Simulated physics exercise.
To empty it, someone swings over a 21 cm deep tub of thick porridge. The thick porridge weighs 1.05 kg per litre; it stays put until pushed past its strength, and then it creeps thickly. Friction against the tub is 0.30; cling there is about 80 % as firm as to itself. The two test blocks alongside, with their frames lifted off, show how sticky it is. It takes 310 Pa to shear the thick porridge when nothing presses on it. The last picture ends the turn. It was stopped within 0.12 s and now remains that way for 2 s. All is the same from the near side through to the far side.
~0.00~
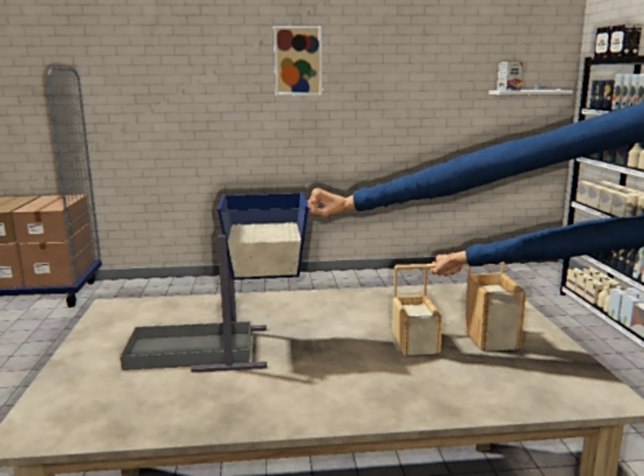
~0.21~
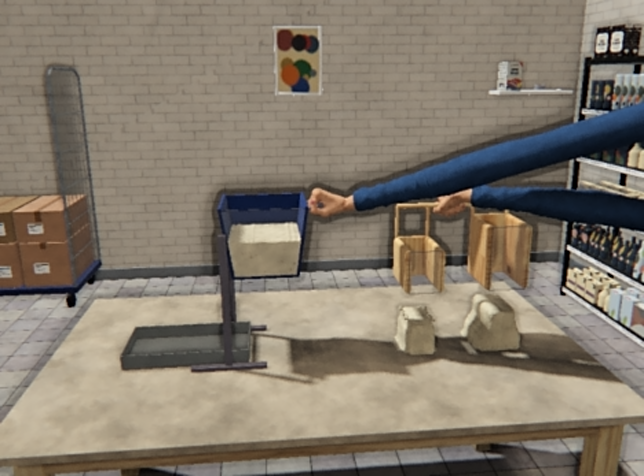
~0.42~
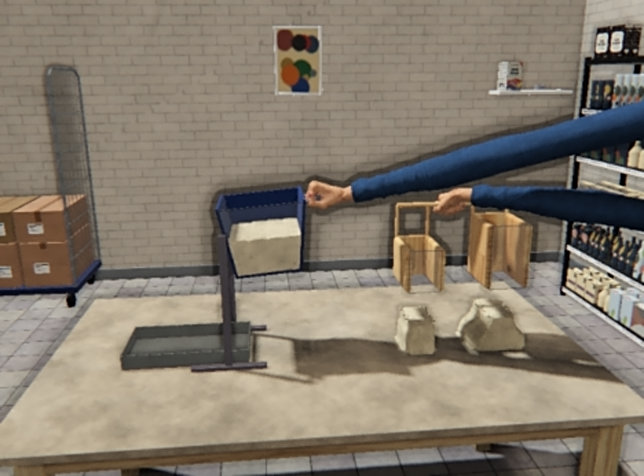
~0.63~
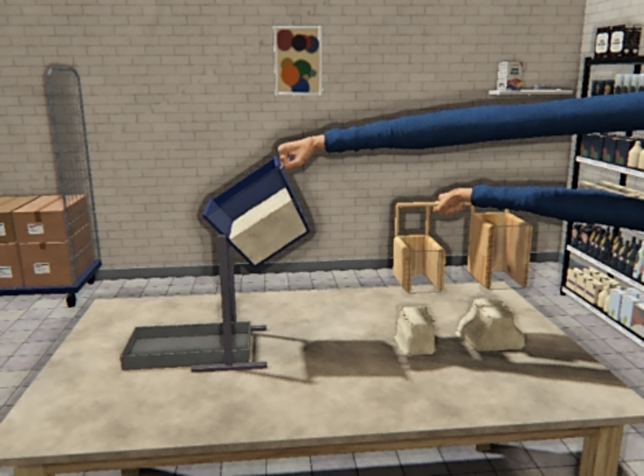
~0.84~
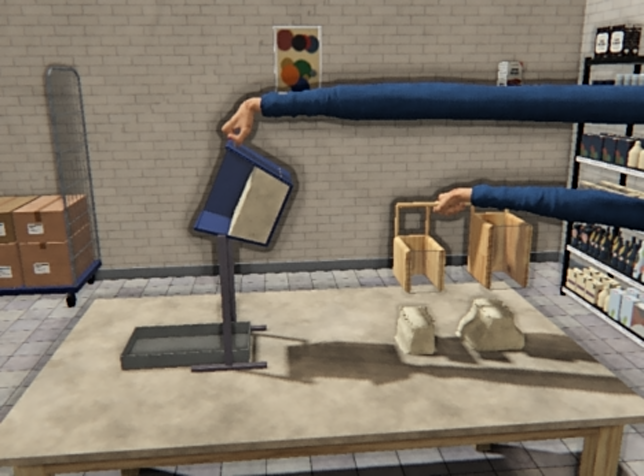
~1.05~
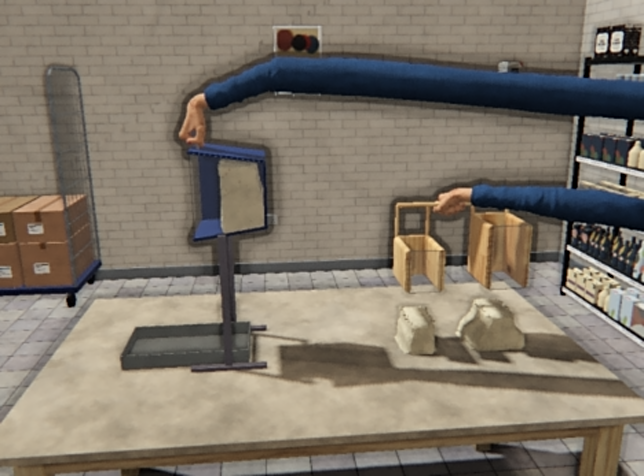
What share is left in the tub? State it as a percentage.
About 64 %.
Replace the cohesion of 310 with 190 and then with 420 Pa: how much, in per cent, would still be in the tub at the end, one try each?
The two runs give near 45 % and near 80 % respectively.
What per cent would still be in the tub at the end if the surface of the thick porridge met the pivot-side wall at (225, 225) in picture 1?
That gives some 40 %.
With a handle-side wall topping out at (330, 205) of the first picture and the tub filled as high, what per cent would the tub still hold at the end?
45 %, roughly.
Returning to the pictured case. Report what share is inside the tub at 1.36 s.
Near 80 %.
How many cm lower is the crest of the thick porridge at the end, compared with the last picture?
The top ends up some 12 cm below its level in the last picture.
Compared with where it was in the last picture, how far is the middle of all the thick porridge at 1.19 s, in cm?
I'd estimate roughly 5 centimetres.
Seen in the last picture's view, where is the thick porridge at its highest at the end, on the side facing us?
I'd say it peaks at roughly (240, 206) in the last picture.
After 1.19 s, the tub is at 90 degrees and holds 100 %.
After 1.36 s, the tub is at 90 degrees and holds 80 %.
After 1.53 s, the tub is at 90 degrees and holds 64 %.
After 1.70 s, the tub is at 90 degrees and holds 64 %.
After 3.05 s, the tub is at 90 degrees and holds 64 %.
